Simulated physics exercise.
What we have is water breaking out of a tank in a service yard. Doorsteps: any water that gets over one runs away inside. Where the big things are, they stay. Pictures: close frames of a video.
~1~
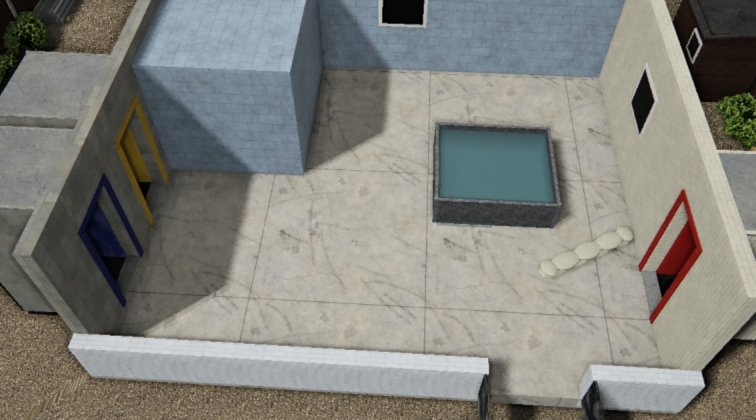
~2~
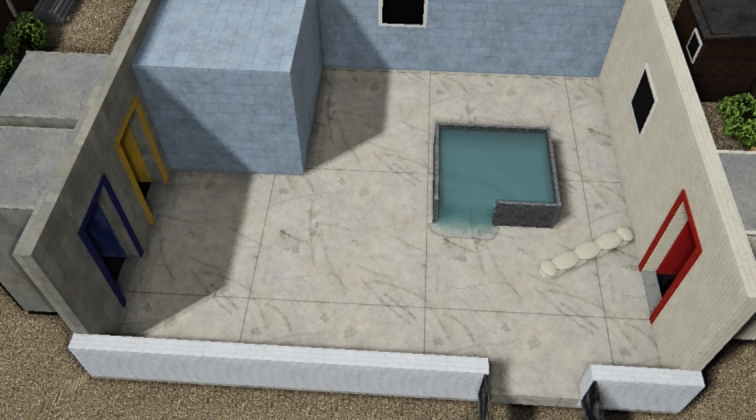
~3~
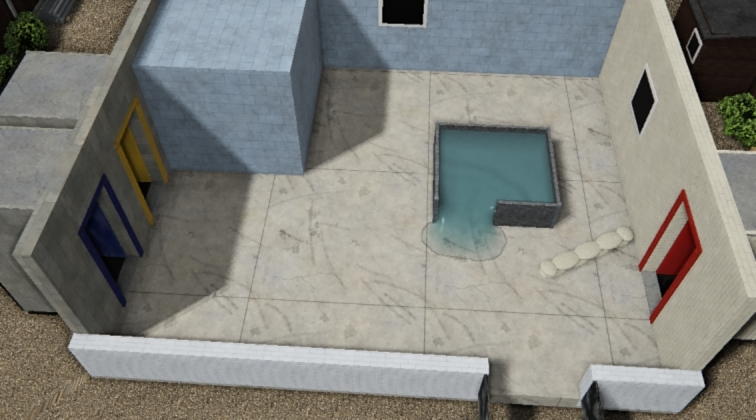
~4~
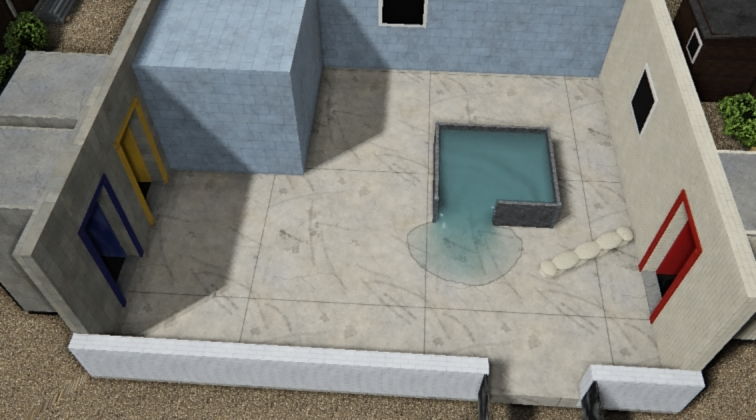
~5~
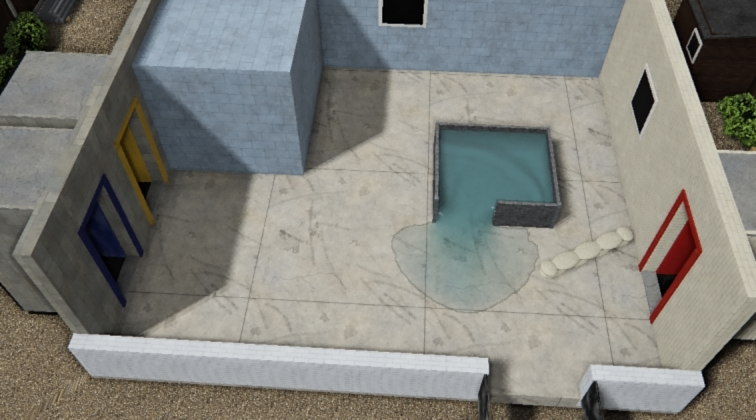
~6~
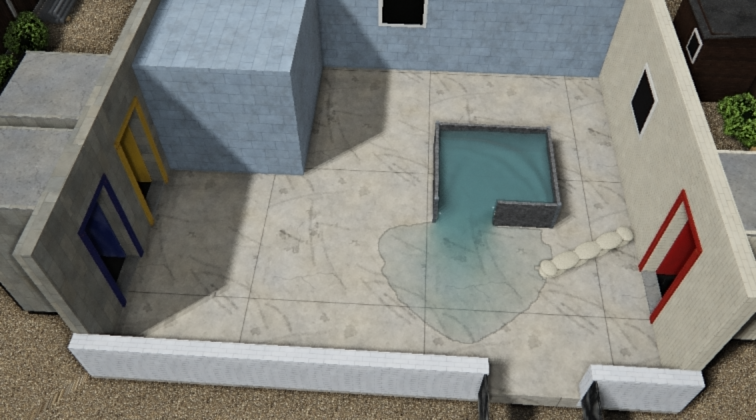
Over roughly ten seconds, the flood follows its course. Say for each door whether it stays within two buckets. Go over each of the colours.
As I see it, the blue door will be overrun, the red door will keep it to two buckets, the yellow door will keep it to two buckets.
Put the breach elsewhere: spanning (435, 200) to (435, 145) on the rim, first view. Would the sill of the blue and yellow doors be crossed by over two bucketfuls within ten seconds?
Result - blue door: Clears the line; yellow door: Clears the line.
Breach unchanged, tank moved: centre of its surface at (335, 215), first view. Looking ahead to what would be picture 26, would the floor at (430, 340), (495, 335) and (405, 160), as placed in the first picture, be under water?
I'd call them watered, watered and still dry, in the order asked.
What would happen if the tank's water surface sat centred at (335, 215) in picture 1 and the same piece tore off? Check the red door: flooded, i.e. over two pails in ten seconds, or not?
Going door by door, the red door tops the mark.
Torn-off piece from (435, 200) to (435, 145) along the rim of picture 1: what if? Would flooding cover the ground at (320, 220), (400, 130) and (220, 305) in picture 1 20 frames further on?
So that's waterlogged for the first, left bare for the second and waterlogged for the third.
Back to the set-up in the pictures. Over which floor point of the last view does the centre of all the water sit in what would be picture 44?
About (391, 259).
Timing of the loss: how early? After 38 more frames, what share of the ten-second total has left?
It would be around 75 %.
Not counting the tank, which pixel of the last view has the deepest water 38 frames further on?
Around (171, 171).
A moment on, water covers 20 % of the floor; the blue door not reached, the red door not reached, the yellow door not reached.
Next, water covers 25 % of the floor; the blue door not reached, the red door not reached, the yellow door not reached.
Then, water covers 30 % of the floor; the blue door not reached, the red door not reached, the yellow door not reached.
Later, water covers 45 % of the floor; the blue door over two buckets in, the red door wet at the sill, nothing in, the yellow door wet at the sill, nothing in.
In the end, water covers 55 % of the floor; the blue door far over two buckets in, the red door wet at the sill, nothing in, the yellow door under two buckets in.
